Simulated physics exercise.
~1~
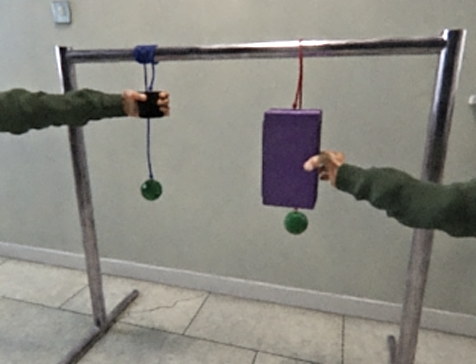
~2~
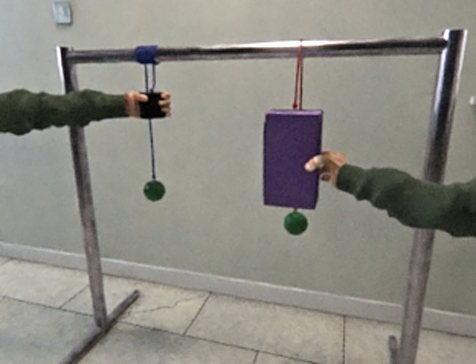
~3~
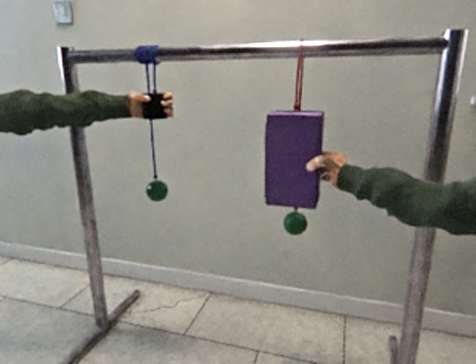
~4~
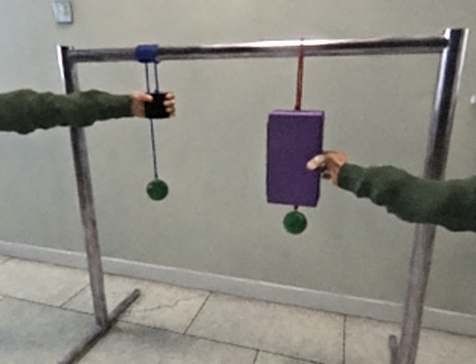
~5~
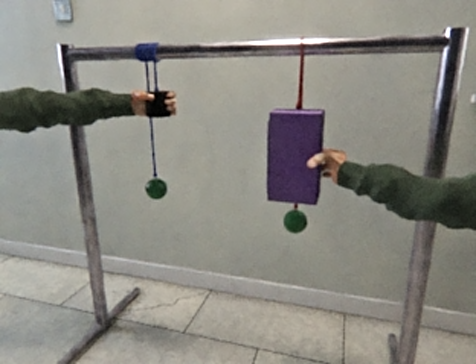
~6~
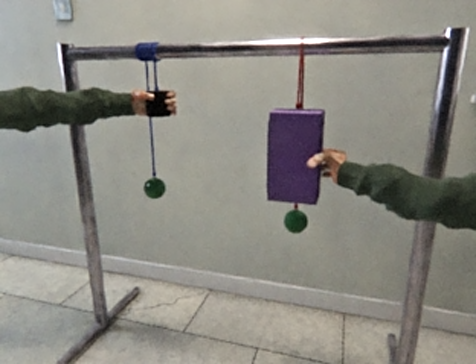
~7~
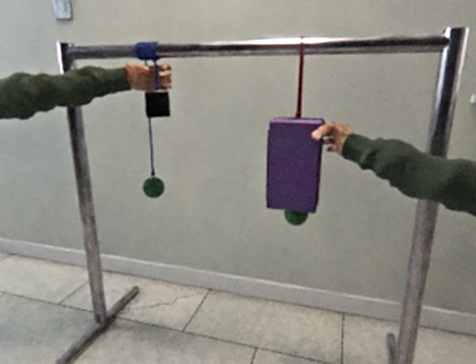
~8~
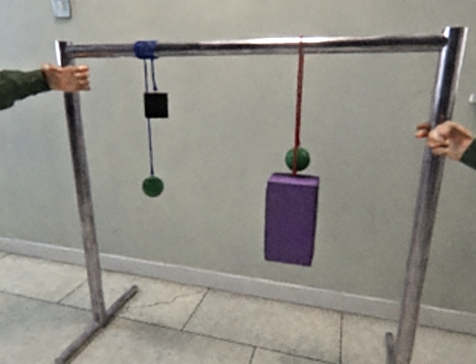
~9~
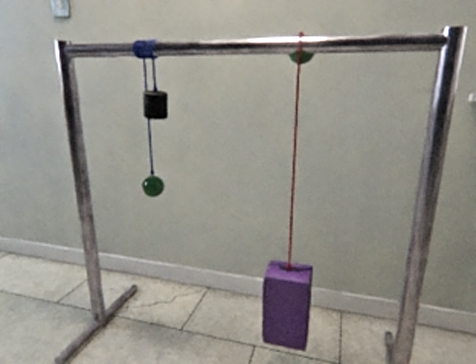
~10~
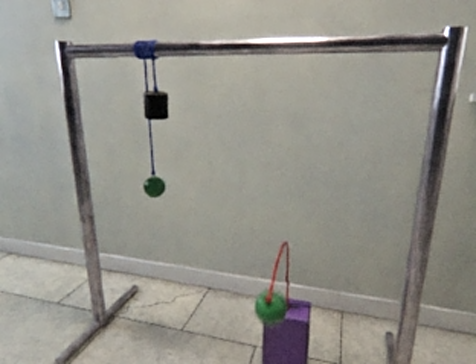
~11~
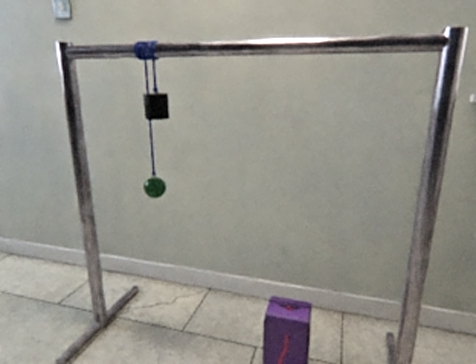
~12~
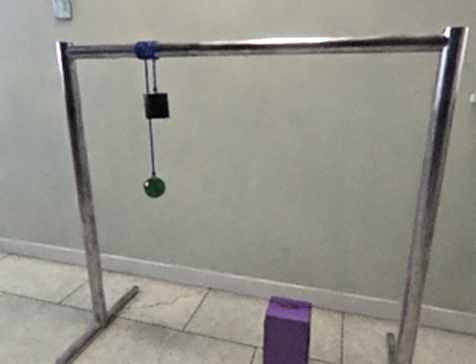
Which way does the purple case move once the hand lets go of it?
The purple case moves down, dropping from below the rail to the floor.
